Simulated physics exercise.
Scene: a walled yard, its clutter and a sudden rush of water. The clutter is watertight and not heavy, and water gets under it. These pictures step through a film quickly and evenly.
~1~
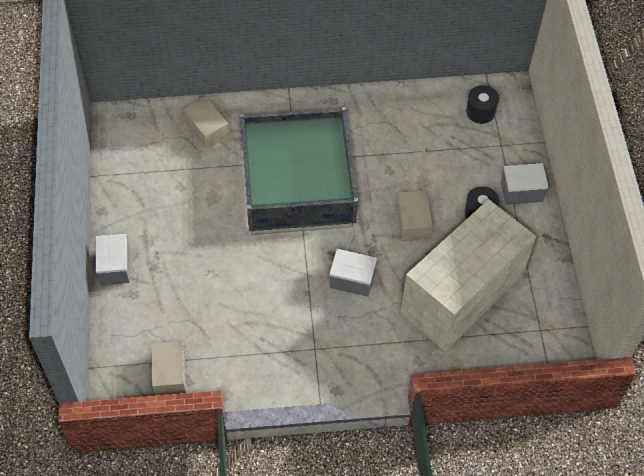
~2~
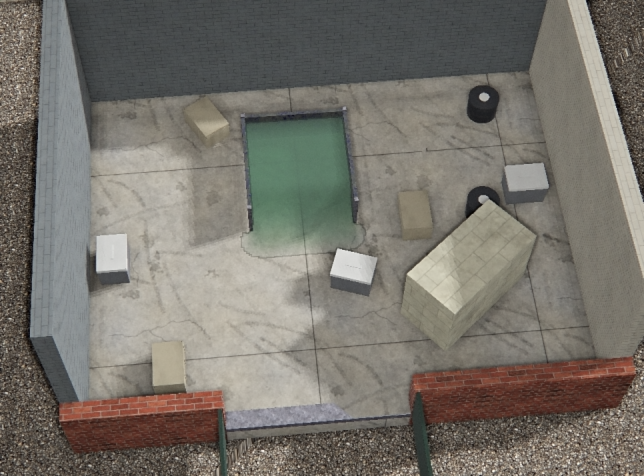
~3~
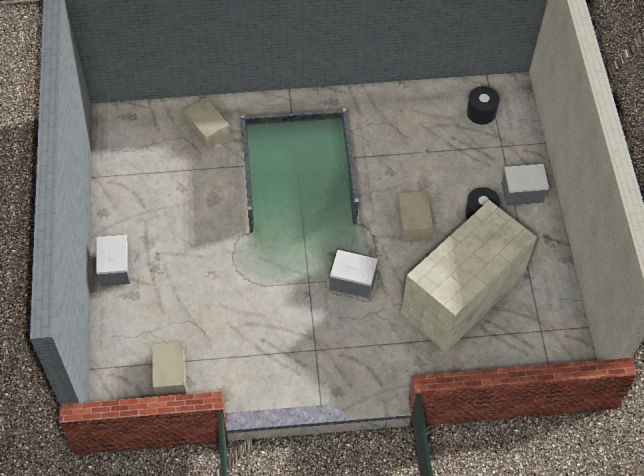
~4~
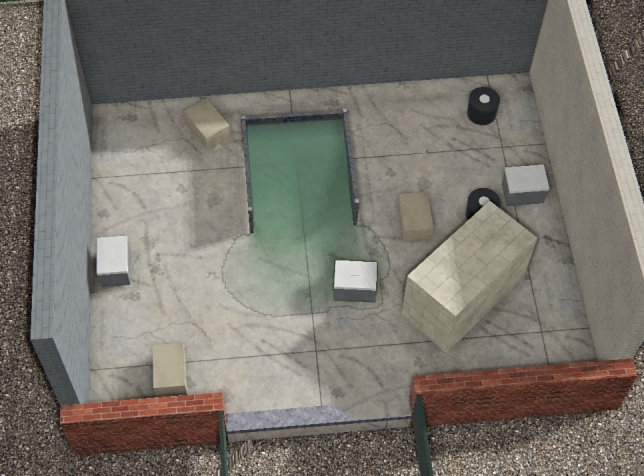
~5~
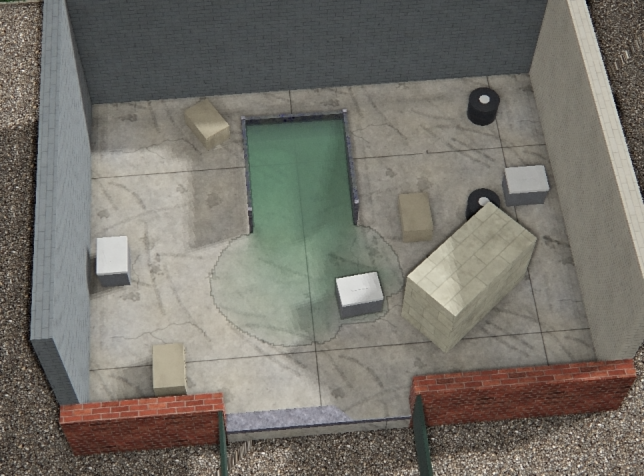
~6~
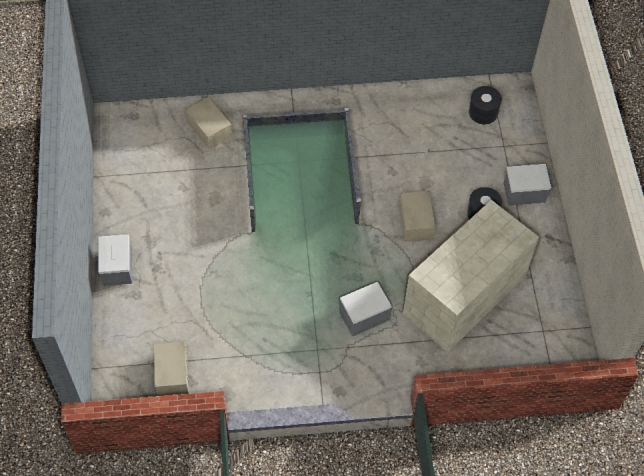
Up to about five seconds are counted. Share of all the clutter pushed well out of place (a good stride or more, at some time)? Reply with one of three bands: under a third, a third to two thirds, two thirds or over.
Under a third.
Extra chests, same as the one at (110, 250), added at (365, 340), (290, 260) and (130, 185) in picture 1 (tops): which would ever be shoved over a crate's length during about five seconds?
One after the other: Yes, that far or more, less than that.
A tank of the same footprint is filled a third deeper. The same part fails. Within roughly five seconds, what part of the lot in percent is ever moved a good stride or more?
I'd say close to 40 per cent of the things.
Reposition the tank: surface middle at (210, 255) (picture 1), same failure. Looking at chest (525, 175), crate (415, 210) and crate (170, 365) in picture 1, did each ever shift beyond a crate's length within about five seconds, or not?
Well, the first one didn't get far, the second didn't get far, and the third got driven a long way.
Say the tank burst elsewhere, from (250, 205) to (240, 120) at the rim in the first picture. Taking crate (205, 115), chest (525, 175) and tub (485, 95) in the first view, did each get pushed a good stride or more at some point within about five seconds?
First covers that distance, second stays short of it, third stays short of it.
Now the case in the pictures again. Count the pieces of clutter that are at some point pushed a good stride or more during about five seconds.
The total is 2.
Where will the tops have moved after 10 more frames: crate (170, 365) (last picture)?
It should be near (148, 375).
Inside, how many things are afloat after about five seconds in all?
Tally: 1.
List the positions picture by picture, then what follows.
The first picture shows a chest at (354, 266) rests on the ground; a crate at (206, 116), on the bottom; 0 of 8 have shifted.
The second picture shows a chest at (354, 265), on the bottom; a crate at (206, 116) rests on the ground; 0 of 8 have shifted.
The third picture shows a chest at (354, 267), on the bottom; a crate at (206, 117) rests on the ground; 0 of 8 have shifted.
The fourth picture shows a chest at (356, 274) rests on the ground, close to its start; a crate at (207, 118), on the bottom; 1 of 8 have shifted.
The fifth picture shows a chest at (360, 288) rests on the ground, a stride from its start; a crate at (207, 118), on the bottom; 1 of 8 have shifted.
The sixth picture shows a chest at (366, 302), on the bottom, a stride from its start; a crate at (208, 117), on the bottom; 1 of 8 have shifted.
A moment on, 1 of 8 are well off their spots; 0 afloat.
Next, 1 of 8 are well off their spots; 0 afloat.
Later, 2 of 8 are well off their spots; 1 afloat.
In the end, 2 of 8 are well off their spots, and 2 have been at some point; 1 afloat.
